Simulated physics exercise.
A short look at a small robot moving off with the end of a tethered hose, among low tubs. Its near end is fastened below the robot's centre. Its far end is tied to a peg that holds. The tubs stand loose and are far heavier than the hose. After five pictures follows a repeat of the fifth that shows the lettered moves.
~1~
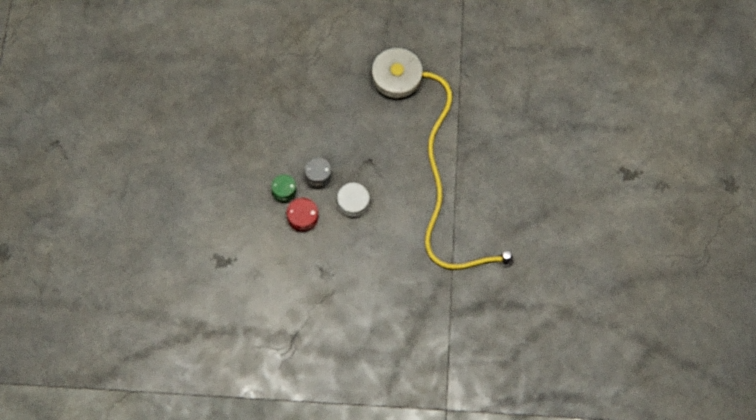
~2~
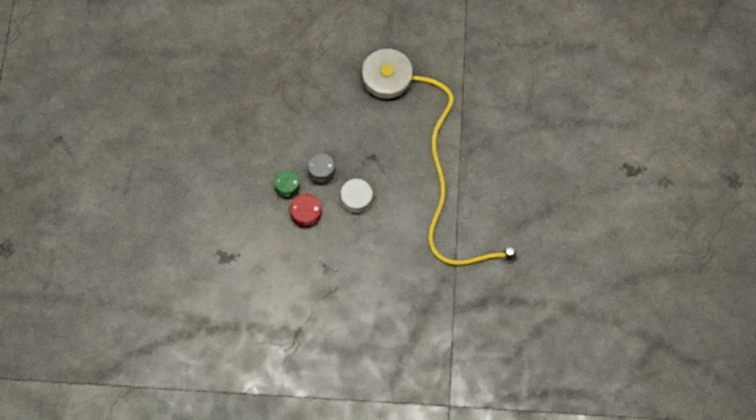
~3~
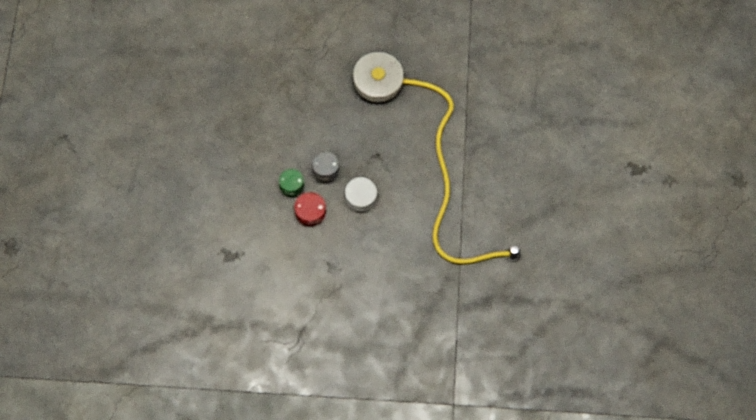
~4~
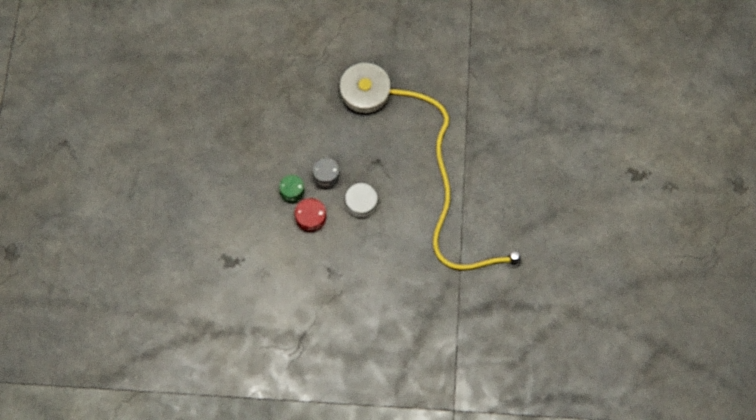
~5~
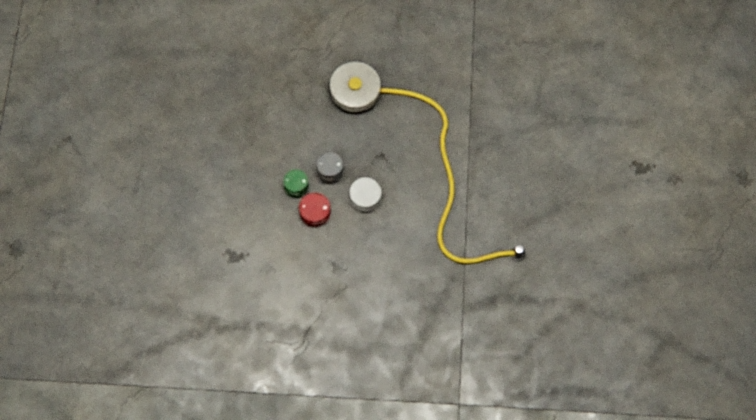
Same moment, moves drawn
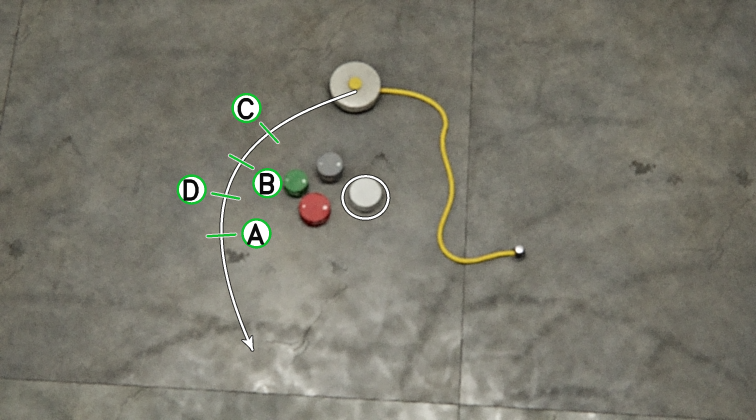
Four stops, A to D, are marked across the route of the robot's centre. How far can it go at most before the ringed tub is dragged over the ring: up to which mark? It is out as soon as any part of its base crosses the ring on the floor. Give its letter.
As far as tick A.
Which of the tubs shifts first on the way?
The grey tub.
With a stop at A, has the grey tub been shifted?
Yes.
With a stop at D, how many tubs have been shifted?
The count is none.
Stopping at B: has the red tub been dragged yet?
No.
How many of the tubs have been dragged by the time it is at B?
By then, none.
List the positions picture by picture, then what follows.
The first frame shows peg (506, 258); green tub (284, 188); red tub (303, 215).
The second frame shows robot (387, 74); grey tub (321, 169).
The third frame shows robot (378, 78); peg (514, 252).
The fourth frame shows robot (365, 89); red tub (311, 215).
The fifth frame shows robot (355, 88); white tub (365, 195); peg (519, 252); green tub (296, 183).
On the marked copy, A at (221, 235); B at (241, 162); C at (269, 133); D at (226, 196); the ring at (365, 197); the route from (355, 92) via (227, 192) to (252, 350).
Taking A. A third of the way, robot (286, 118); white tub (365, 195).
Two thirds of the way, robot (233, 170); white tub (365, 195).
When it is over, robot (221, 232); green tub (297, 198); red tub (317, 216); grey tub (328, 190); white tub (365, 196); the white tub is still in its ring.
As for the rest, B is safe but short; C is safe but short; D is safe but short.
